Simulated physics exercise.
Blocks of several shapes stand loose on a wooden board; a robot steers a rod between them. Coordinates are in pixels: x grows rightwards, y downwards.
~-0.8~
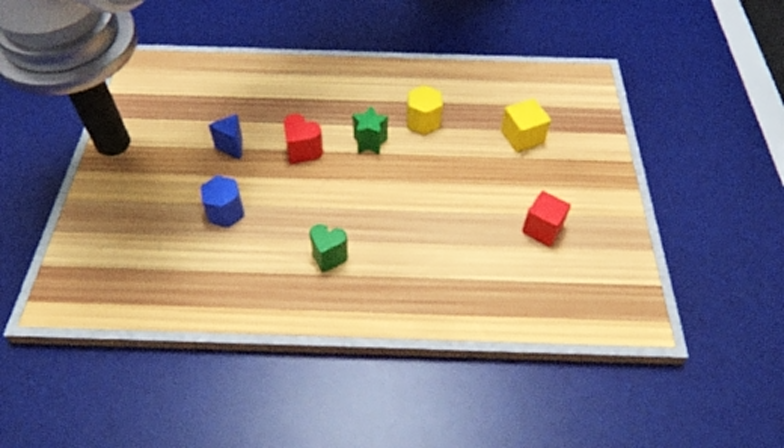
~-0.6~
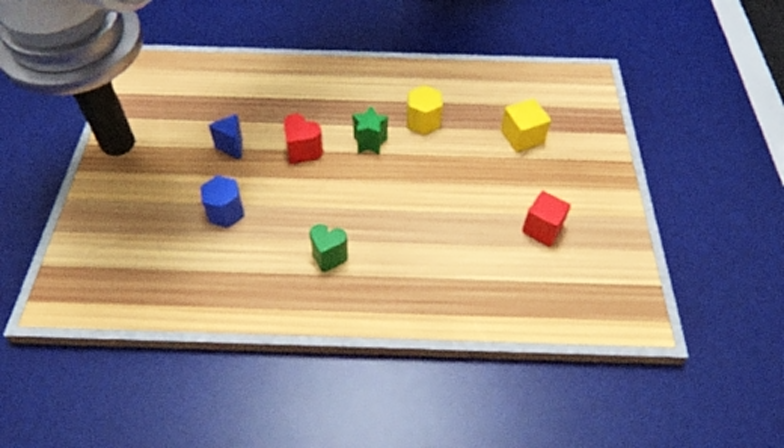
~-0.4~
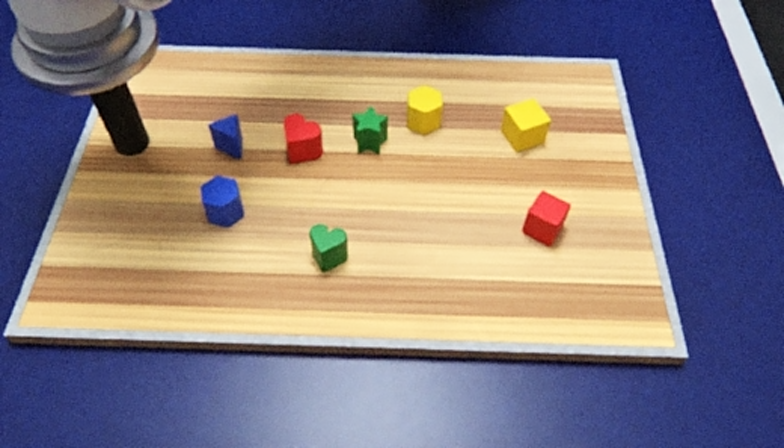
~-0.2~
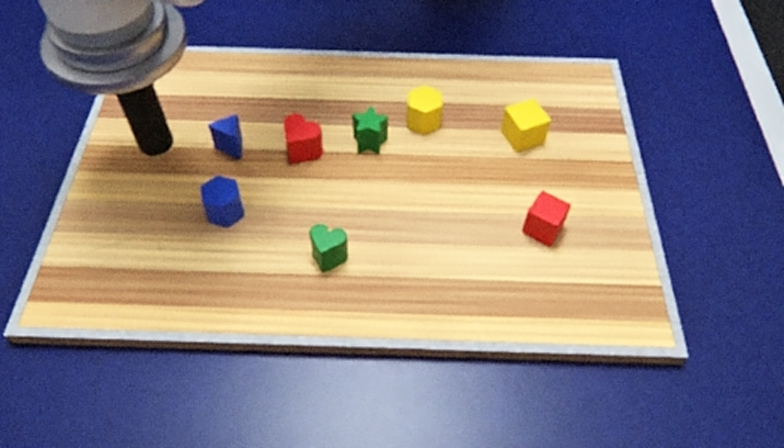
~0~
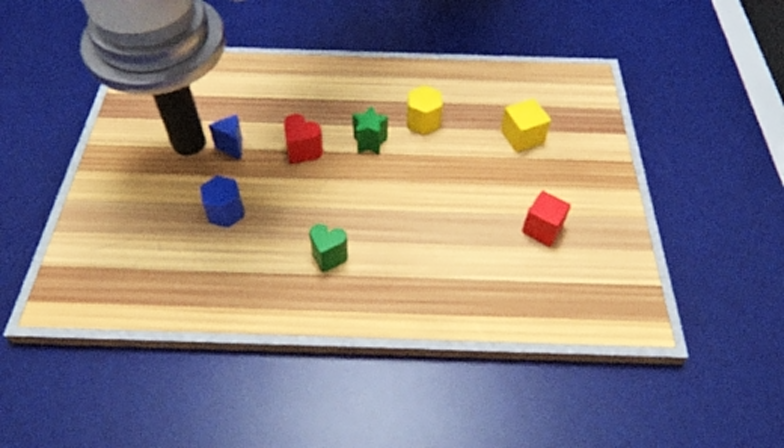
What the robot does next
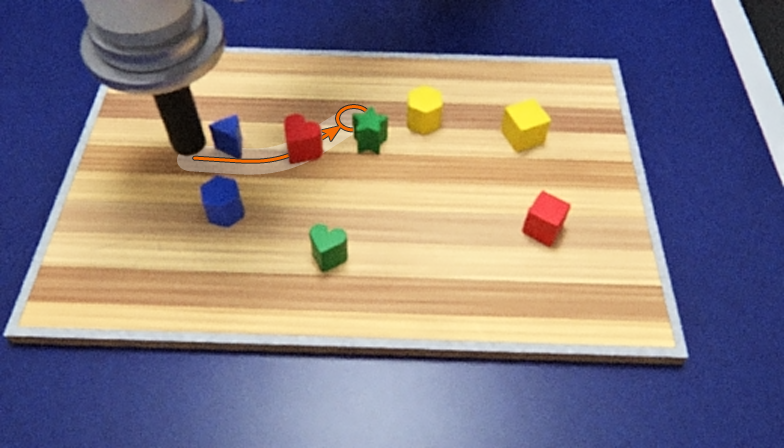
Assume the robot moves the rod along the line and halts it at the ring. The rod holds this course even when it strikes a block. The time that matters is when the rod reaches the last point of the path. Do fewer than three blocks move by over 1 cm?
In short: No.
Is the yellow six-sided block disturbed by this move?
That block stands still.
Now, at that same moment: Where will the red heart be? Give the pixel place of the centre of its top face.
Most likely (384, 91).
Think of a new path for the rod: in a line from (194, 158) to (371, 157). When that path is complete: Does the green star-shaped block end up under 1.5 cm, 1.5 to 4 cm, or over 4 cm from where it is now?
The distance will be 1.5 to 4 cm.
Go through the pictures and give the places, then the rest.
Rod's lower end at (114, 145); blue six-sided block at (219, 190); blue three-sided block at (226, 125); red heart at (300, 128); green star-shaped block at (370, 119); yellow six-sided block at (425, 98), in the first frame.
Rod at (119, 145); blocks still, in the second frame.
Rod at (133, 145); blocks still, in the third frame.
Rod at (157, 144); blocks still, in the fourth frame.
Rod at (190, 144); blue six-sided block at (219, 190); blue three-sided block at (226, 125); red heart at (300, 128); green star-shaped block at (370, 119); yellow six-sided block at (425, 98), in the fifth frame.
Drawn move, from (194, 158) through (253, 161) and (309, 146) to (354, 118).
The first path, step by step. One third of the way, rod at (251, 148); blue three-sided block at (246, 119), turned 30° anticlockwise.
Two thirds of the way, rod at (308, 132); blue three-sided block at (246, 119), turned 30° anticlockwise; red heart at (337, 113), turned 15° anticlockwise; green star-shaped block at (373, 119), turned 15° clockwise.
At the end, rod at (353, 104); blue six-sided block still; blue three-sided block at (246, 119), turned 30° anticlockwise; red heart at (384, 91); green star-shaped block at (387, 116), turned 85° clockwise; yellow six-sided block still.
